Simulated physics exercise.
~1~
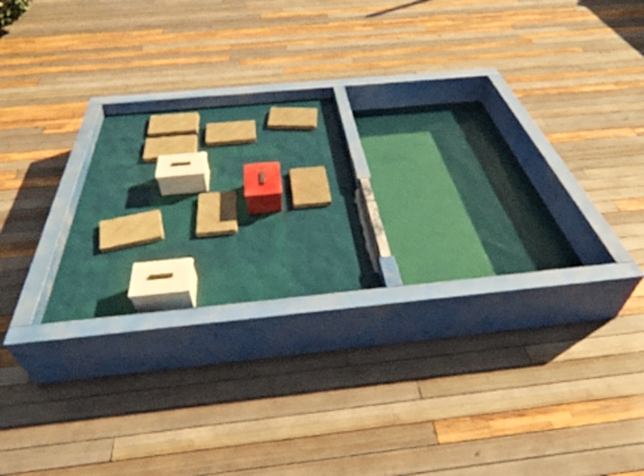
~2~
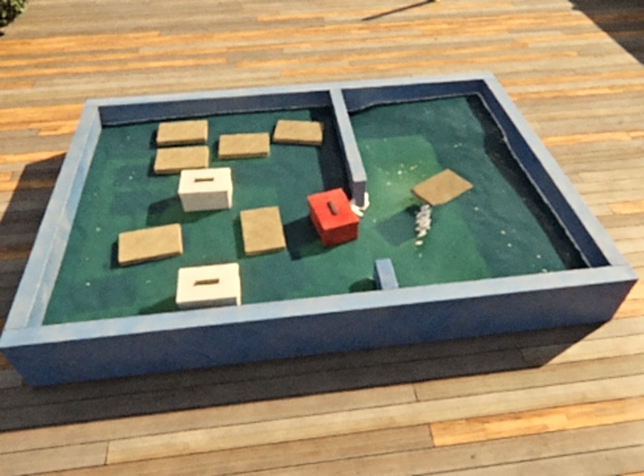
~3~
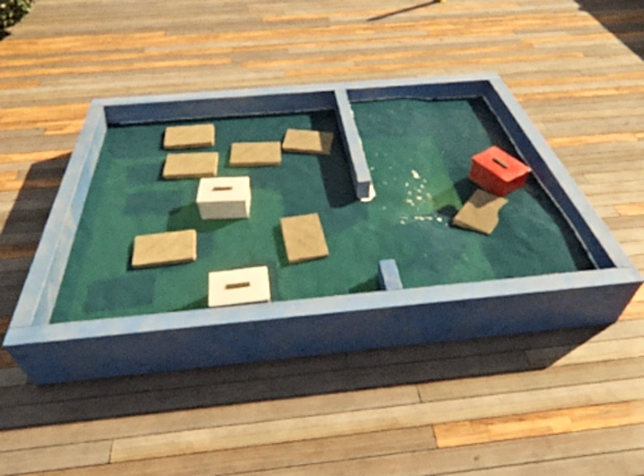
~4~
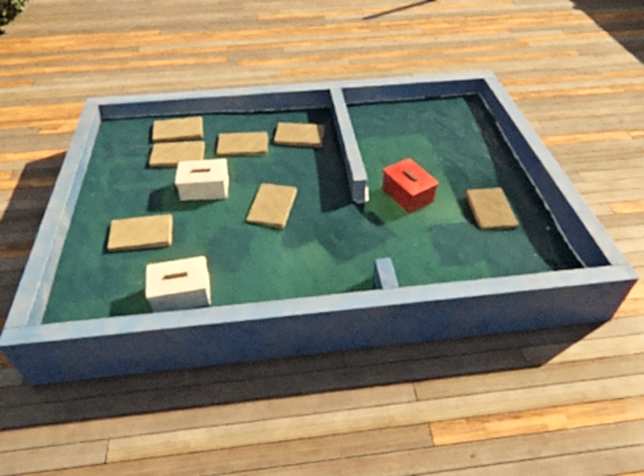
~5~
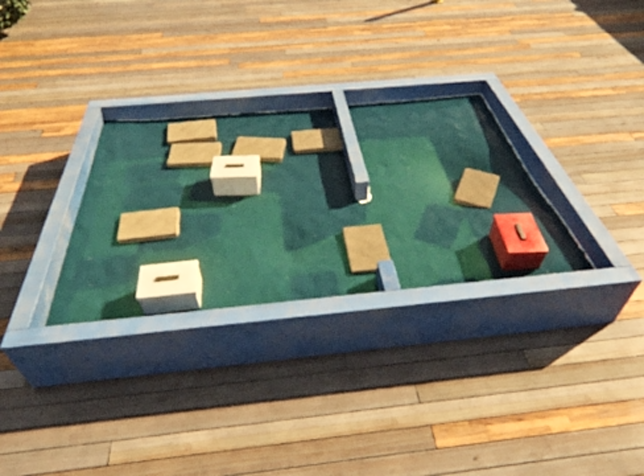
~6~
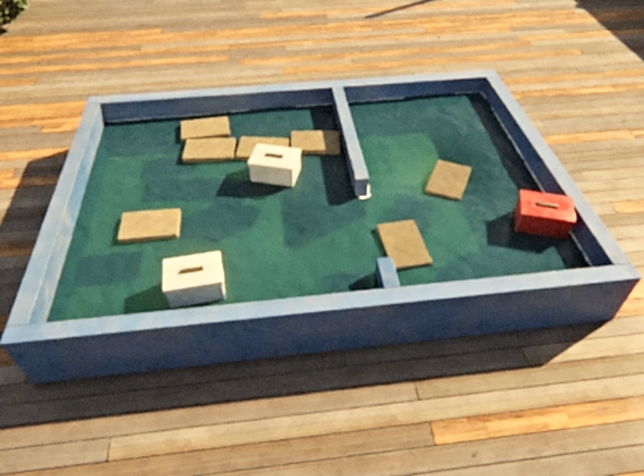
The clip opens on a blue-walled tank seen from above on a wooden deck, with flat tan floats, two white totes and a red tote all to the left of a divider. A gap opens in the divider, and one tan float passes through amid white foam as the red tote nears the opening. The red tote follows and reaches the far right wall, then drifts back toward the gap. It swings right again toward the near corner while another tan float enters the opening. At the end, the red tote floats by the right wall, with two tan floats also past the divider.
